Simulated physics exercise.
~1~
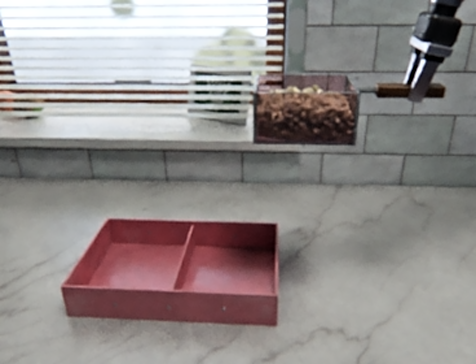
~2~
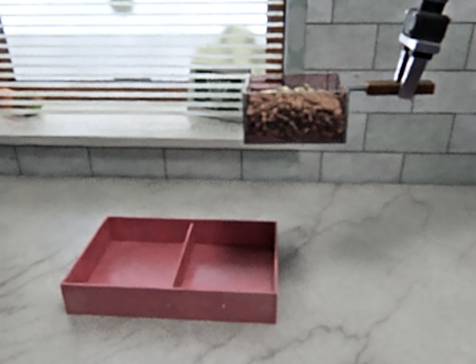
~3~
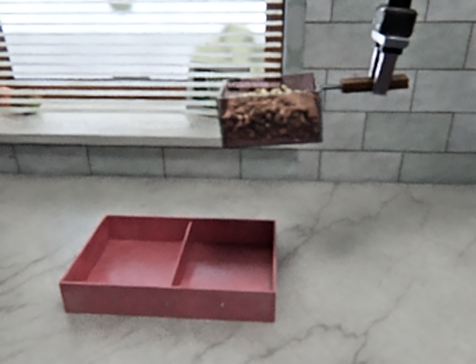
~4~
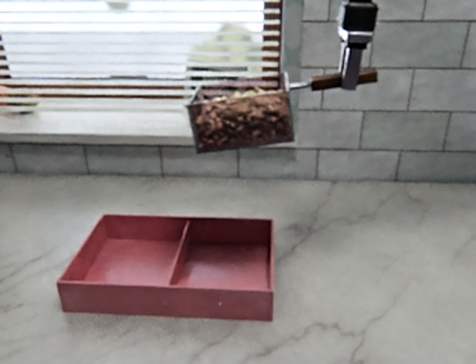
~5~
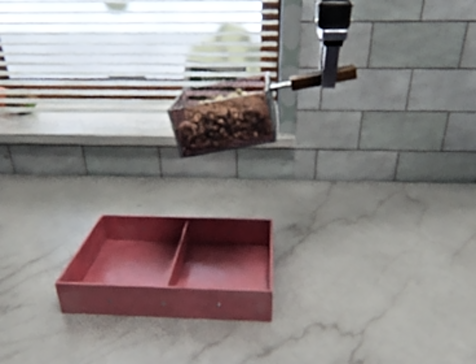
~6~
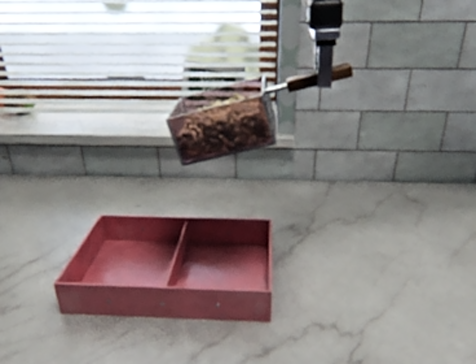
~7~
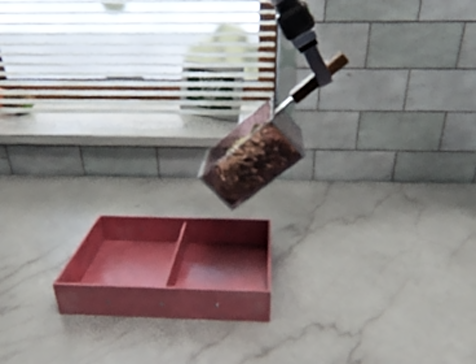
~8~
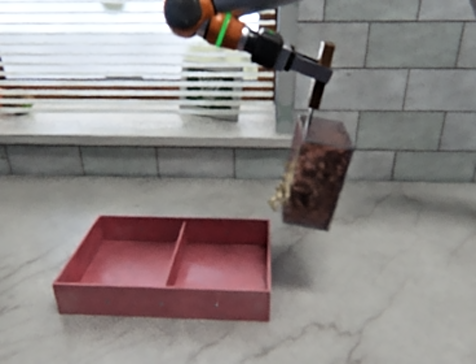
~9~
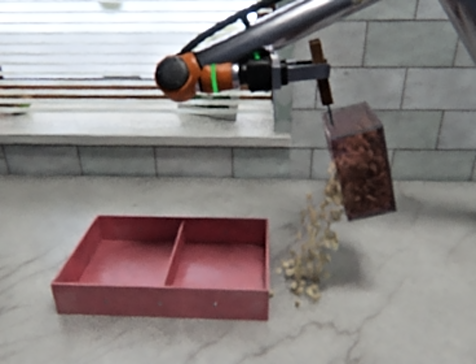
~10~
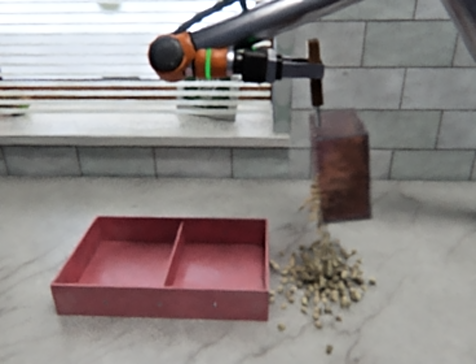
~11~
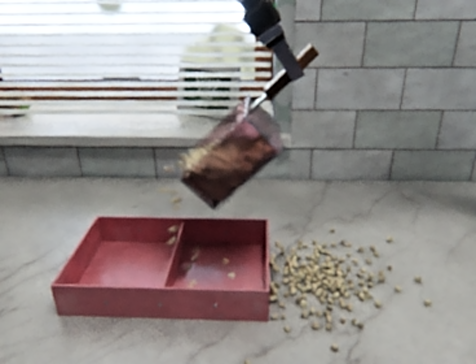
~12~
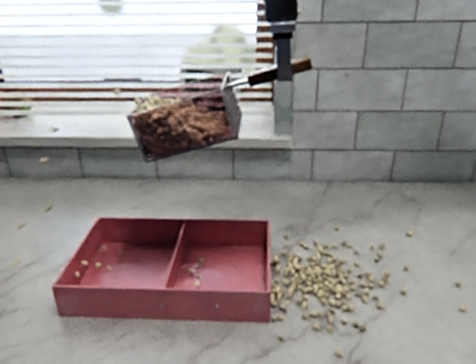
A robot arm holds a clear box of brown beans by its handle above a marble-patterned counter, seen from slightly above, with a blind-covered window and grey tiles behind. A red crate with two compartments sits below at the left. The arm carries the box left, tips it, then swings it back right while tilting it steeply. Pale beans spill out beside the crate's right end and pile on the counter. The box then swings left again and levels out, dropping a few beans into the crate, and ends still holding most of its load, with beans scattered across the counter.
